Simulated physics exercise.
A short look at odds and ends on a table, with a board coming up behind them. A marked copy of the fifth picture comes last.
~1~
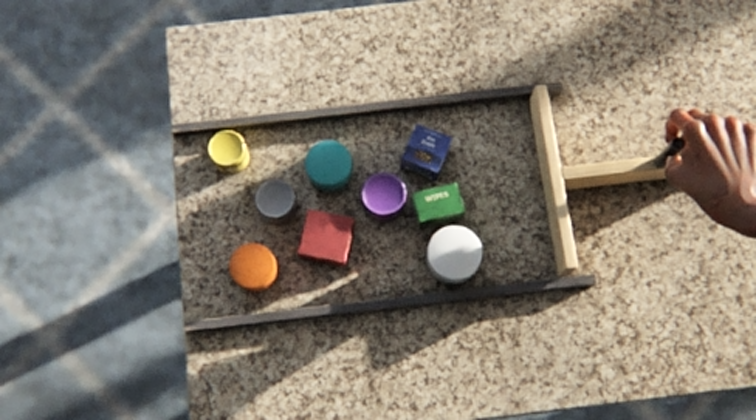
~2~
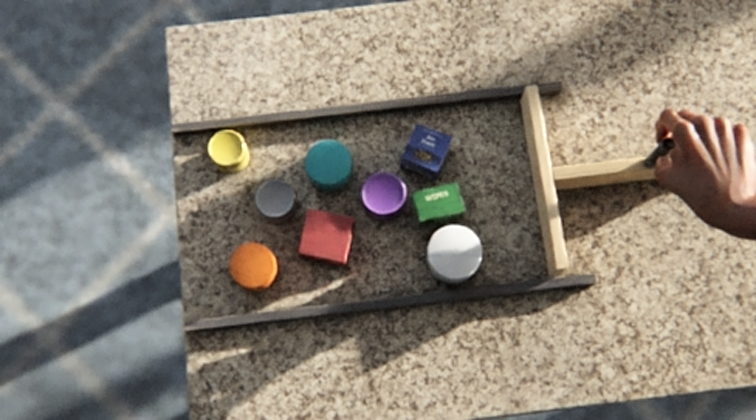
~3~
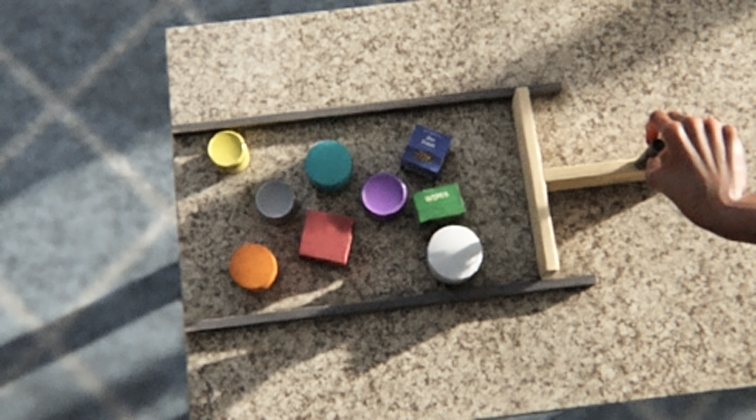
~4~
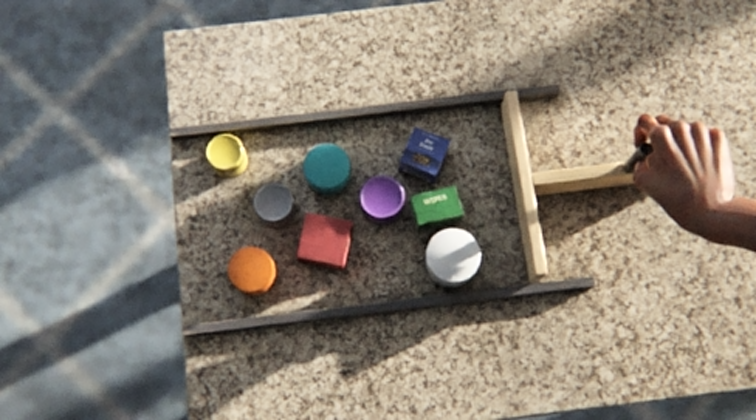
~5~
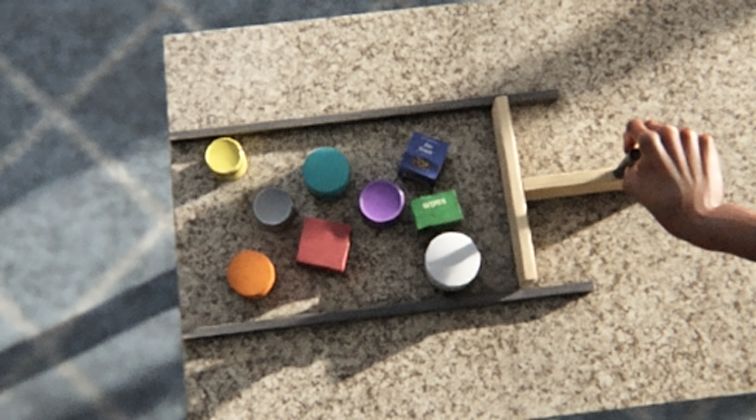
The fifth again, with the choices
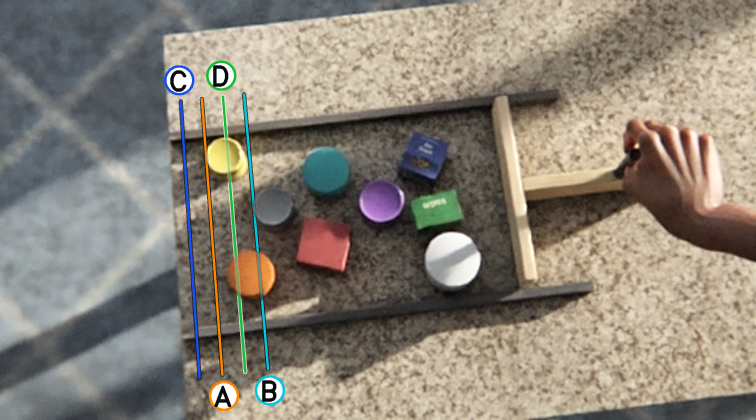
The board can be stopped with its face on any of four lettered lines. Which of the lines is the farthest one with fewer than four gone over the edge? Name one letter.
B.
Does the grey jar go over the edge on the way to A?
By then, yes.
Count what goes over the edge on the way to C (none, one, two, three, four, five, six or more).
By then, six or more.
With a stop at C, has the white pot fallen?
Yes.
On the marked copy, A at (212, 231); B at (256, 226); C at (190, 234); D at (234, 229).
With B. Early on, board (423, 196); white pot (398, 269); purple jar (348, 208).
Further on, board (329, 207); orange pot (207, 277); grey jar (216, 209).
At the end, board (256, 215); grey jar over the edge; orange pot over the edge; two fallen.
As for the rest, A drops six; C drops nine; D drops six.
